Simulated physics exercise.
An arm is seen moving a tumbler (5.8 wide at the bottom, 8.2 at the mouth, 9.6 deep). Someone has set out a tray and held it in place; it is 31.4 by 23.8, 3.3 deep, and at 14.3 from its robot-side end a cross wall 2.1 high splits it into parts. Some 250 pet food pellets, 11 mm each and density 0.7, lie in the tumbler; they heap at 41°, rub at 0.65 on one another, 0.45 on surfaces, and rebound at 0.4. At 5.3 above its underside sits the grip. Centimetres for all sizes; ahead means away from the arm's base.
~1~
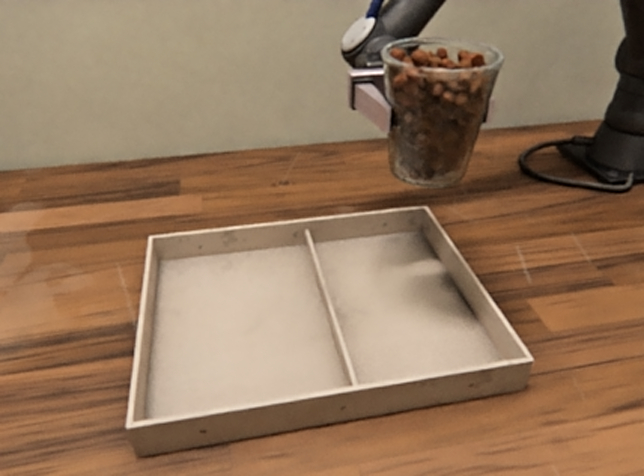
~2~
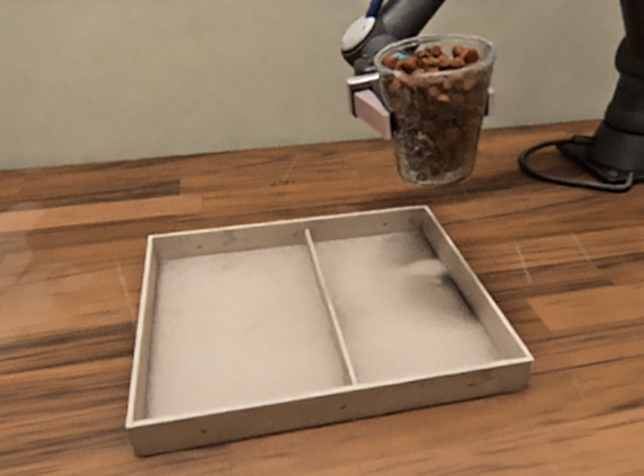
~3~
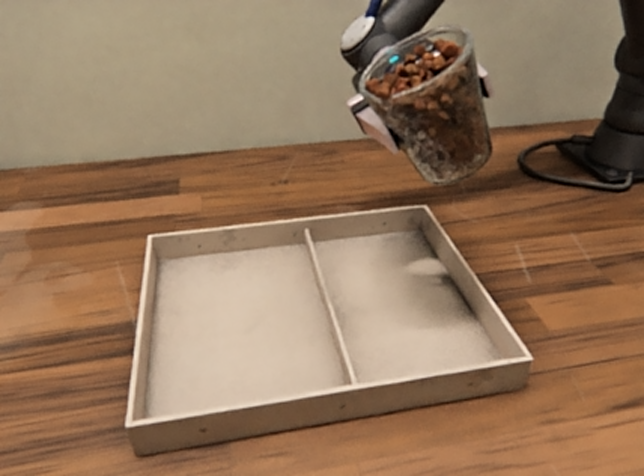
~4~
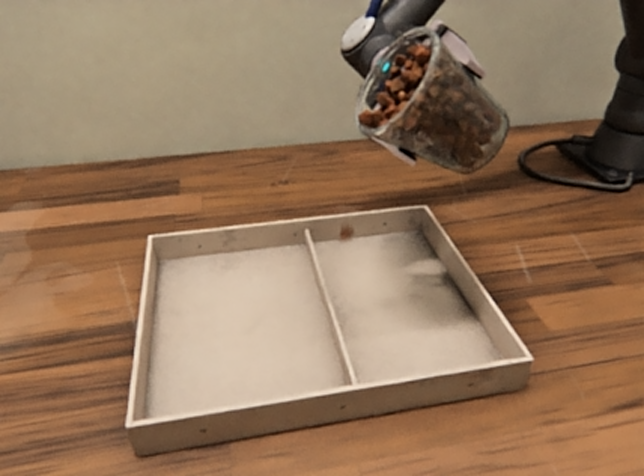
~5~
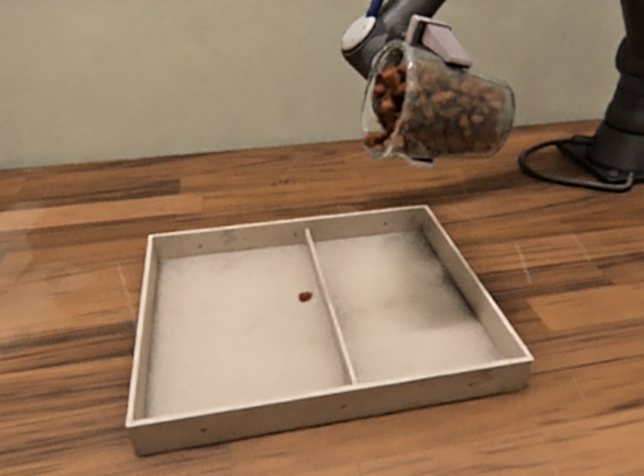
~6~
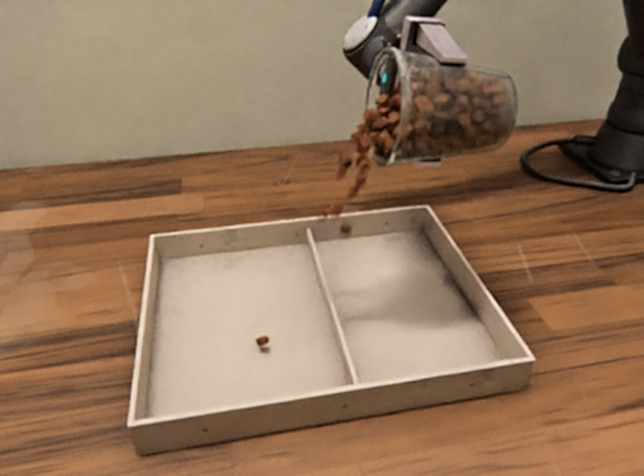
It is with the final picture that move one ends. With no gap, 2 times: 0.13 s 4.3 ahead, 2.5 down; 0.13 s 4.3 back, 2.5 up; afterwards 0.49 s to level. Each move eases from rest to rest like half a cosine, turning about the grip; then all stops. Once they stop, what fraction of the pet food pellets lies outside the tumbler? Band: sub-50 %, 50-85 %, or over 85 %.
Band: 50-85 %.
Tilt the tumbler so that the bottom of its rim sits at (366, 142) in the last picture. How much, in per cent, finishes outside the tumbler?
About 30 per cent.
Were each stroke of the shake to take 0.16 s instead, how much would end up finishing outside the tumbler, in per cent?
That would give around 50 per cent.
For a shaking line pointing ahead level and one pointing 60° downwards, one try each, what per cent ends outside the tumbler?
You'd get about 90 per cent with the first setting and about 35 per cent with the second.
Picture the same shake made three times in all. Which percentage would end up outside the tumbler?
Result: Approximately 70 per cent.
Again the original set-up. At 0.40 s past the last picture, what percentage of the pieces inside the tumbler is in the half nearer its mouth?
Near 55 in a hundred.
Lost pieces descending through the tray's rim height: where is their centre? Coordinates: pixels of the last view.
I'd say somewhere around (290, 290).
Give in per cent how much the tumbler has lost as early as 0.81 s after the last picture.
I'd put it at some 65 percent.
Then, 0.40 s later, tilted 84° forward, highest piece 19 above the table; 142 in the tumbler, 90 in the far-side part, 18 in the robot-side part, 2 in flight or on a rim.
Then, 0.81 s later, tilted 31° forward, highest piece 23 above the table; 126 in the far-side part, 92 in the tumbler, 34 in the robot-side part.
Then, 1.21 s later, level, highest piece 22 above the table; 126 in the far-side part, 92 in the tumbler, 34 in the robot-side part.
Then, 2.26 s later, level, highest piece 22 above the table; 126 in the far-side part, 92 in the tumbler, 34 in the robot-side part.
At rest, 126 in the far-side part, 92 in the tumbler, 34 in the robot-side part. That is 63 % outside the tumbler.
